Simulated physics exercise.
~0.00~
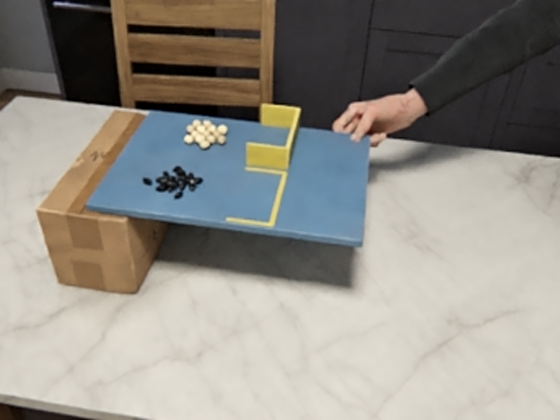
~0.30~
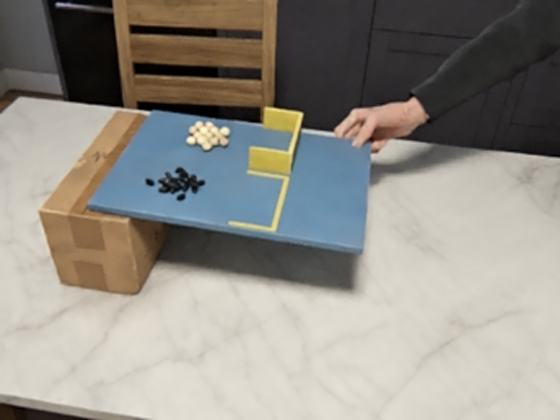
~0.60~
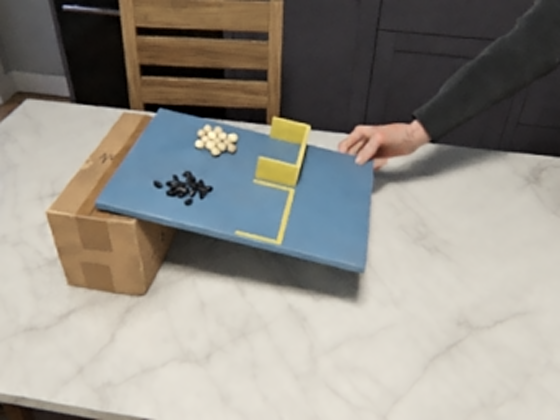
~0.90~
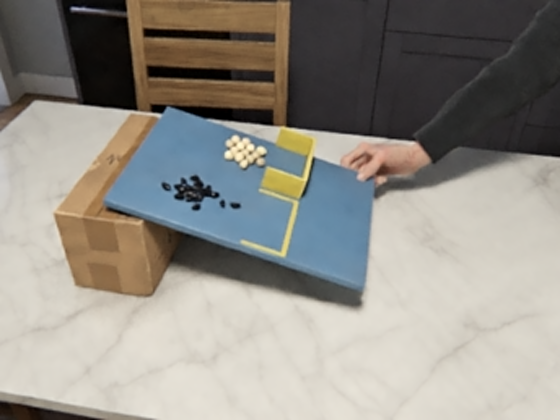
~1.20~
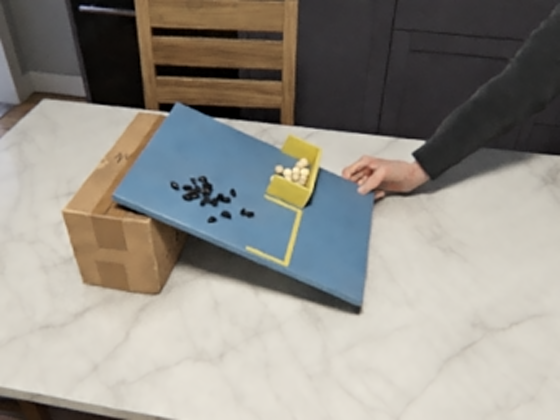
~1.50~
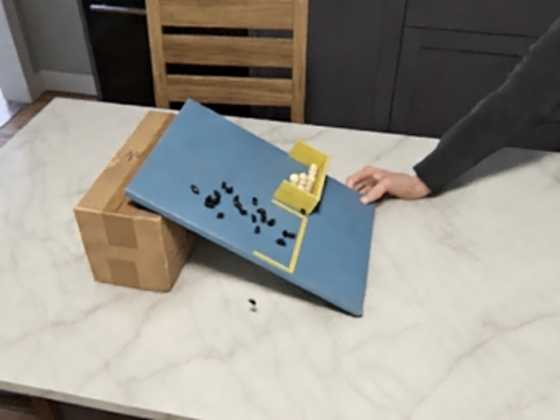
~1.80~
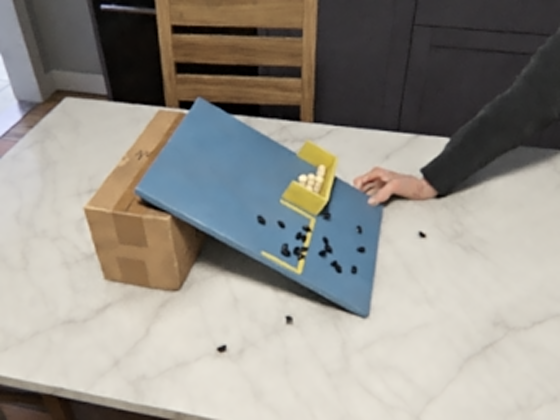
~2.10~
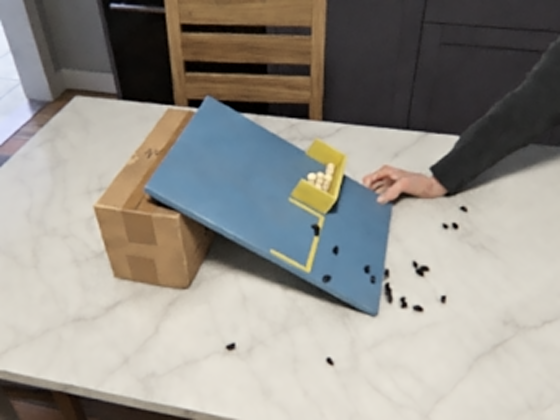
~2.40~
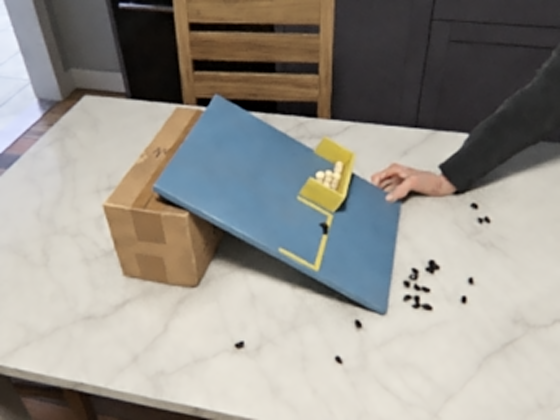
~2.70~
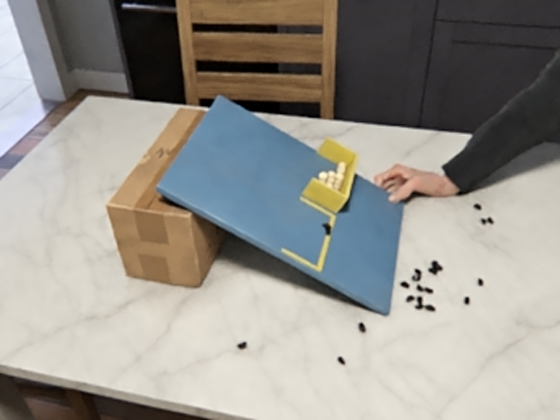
A hand lowers a blue board; black pieces scatter onto the table, yellow strips hold pale ones.
